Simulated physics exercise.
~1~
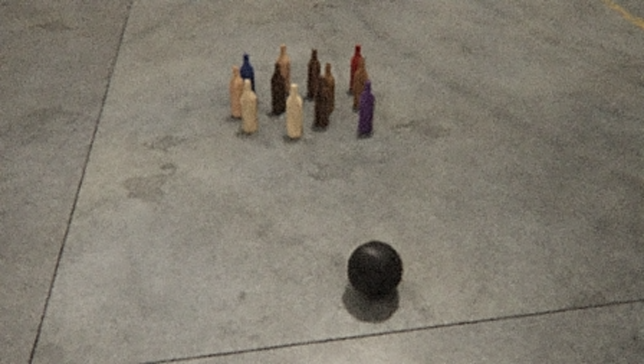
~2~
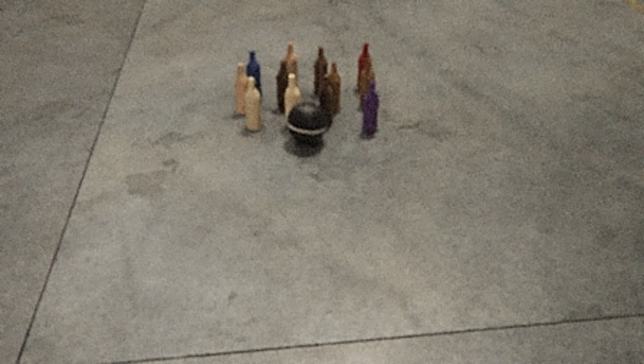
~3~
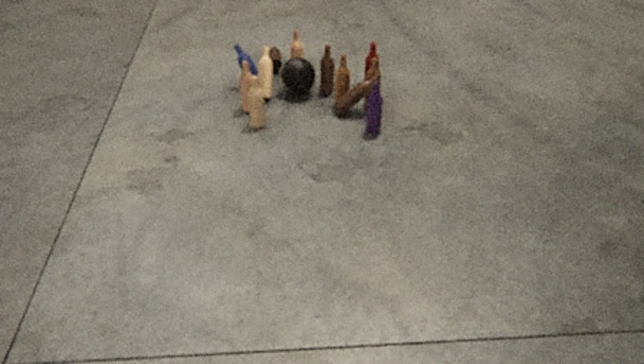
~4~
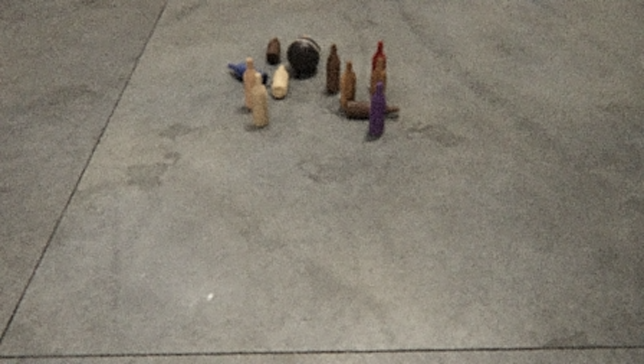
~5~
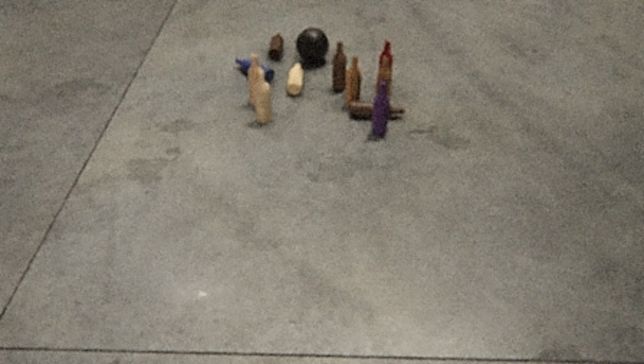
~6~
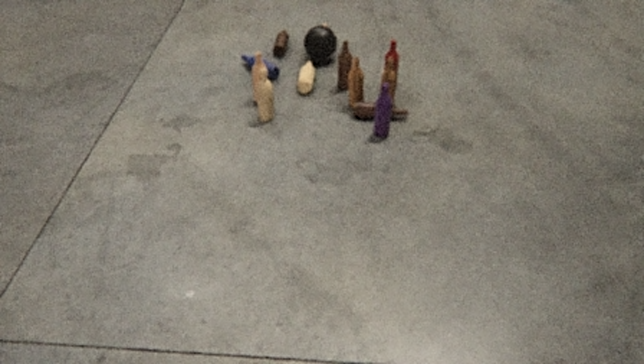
A dark ball rolls into the standing skittles, topples several, and stops behind them.
